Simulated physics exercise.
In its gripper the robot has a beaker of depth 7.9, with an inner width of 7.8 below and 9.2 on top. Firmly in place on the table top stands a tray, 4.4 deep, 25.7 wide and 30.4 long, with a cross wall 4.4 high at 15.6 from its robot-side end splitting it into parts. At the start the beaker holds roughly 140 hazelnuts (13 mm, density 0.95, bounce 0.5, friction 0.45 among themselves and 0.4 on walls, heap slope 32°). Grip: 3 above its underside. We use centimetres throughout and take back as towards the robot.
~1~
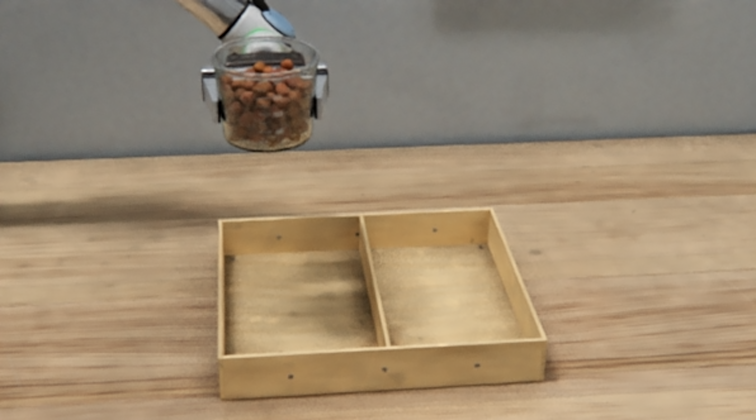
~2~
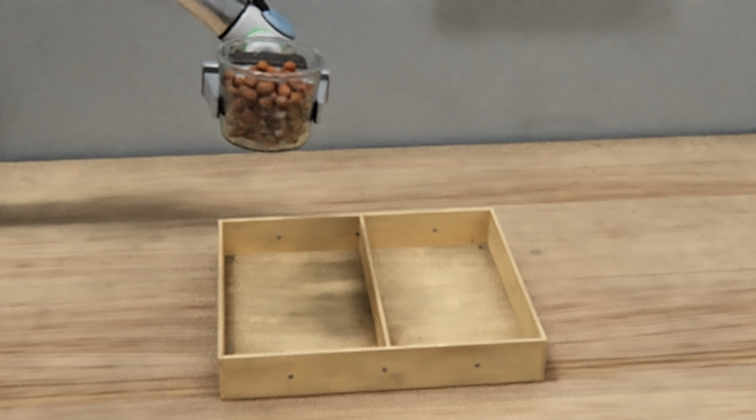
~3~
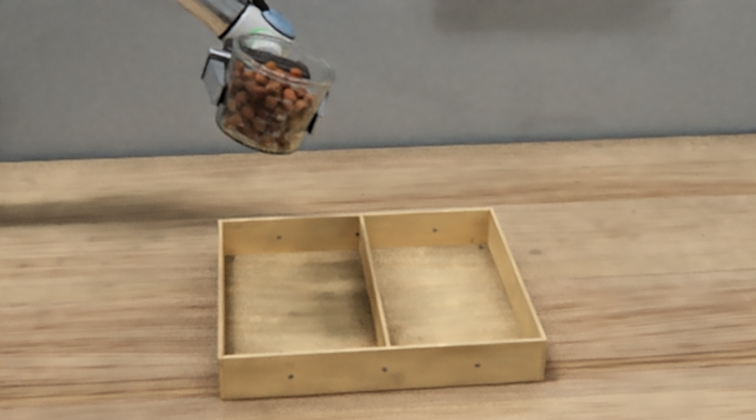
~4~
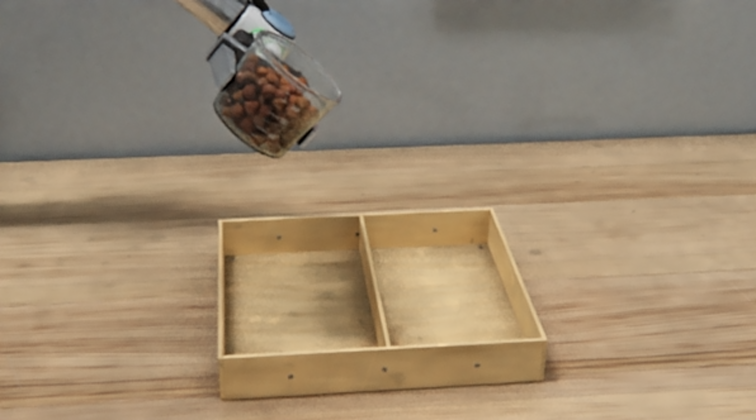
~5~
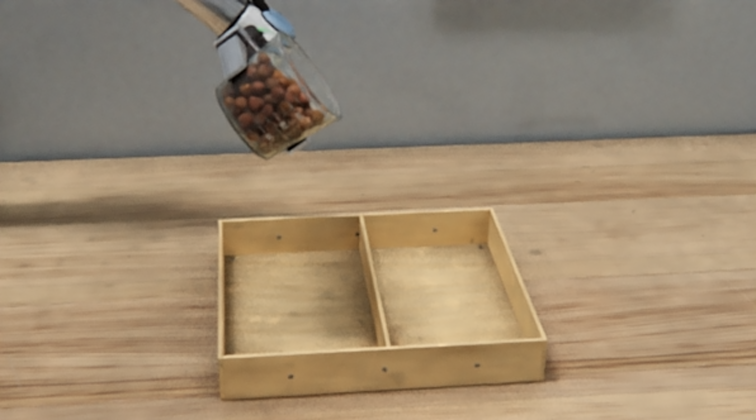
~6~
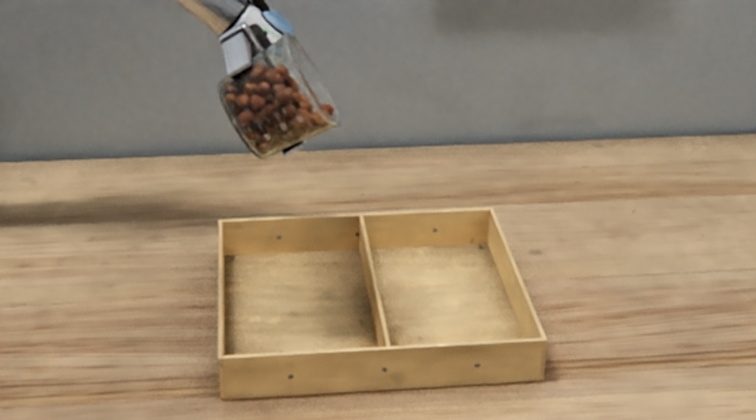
A clear beaker of hazelnuts held in a robot gripper tilting steadily to the right above a divided, empty wooden tray.
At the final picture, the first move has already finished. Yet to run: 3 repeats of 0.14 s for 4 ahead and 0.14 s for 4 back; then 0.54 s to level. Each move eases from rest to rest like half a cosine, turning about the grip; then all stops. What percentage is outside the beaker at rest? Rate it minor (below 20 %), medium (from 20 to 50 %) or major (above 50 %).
Rated: Medium.
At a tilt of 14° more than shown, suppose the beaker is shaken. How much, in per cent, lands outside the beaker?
It would be near 75 per cent.
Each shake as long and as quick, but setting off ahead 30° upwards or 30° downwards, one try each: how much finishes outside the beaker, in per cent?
Estimates, in order: 45 % then 15 %.
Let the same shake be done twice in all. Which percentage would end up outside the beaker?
Then roughly 30 percent.
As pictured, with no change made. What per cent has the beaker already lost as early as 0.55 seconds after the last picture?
Share out so far: Close to 25 %.
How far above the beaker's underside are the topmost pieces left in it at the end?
Around 7.0 cm up.
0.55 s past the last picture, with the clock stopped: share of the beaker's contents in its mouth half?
Something like 45 percent sits in that half.
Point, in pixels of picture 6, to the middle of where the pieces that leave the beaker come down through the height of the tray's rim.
Close to pixel (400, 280).
Then, 0.55 s after the last picture, tilted 60° forward, highest piece 26 above the table; 104 in the beaker, 13 in the far-side part, 7 in the robot-side part, 18 in flight or on a rim.
Then, 1.10 s after the last picture, tilted 31° forward, highest piece 27 above the table; 91 in the beaker, 32 in the far-side part, 18 in the robot-side part, 1 in flight or on a rim.
Then, 1.58 s after the last picture, level, highest piece 28 above the table; 91 in the beaker, 32 in the far-side part, 19 in the robot-side part.
Then, 2.63 s after the last picture, level, highest piece 28 above the table; 91 in the beaker, 32 in the far-side part, 19 in the robot-side part.
Final count, 91 in the beaker, 32 in the far-side part, 19 in the robot-side part. That is 36 % outside the beaker.
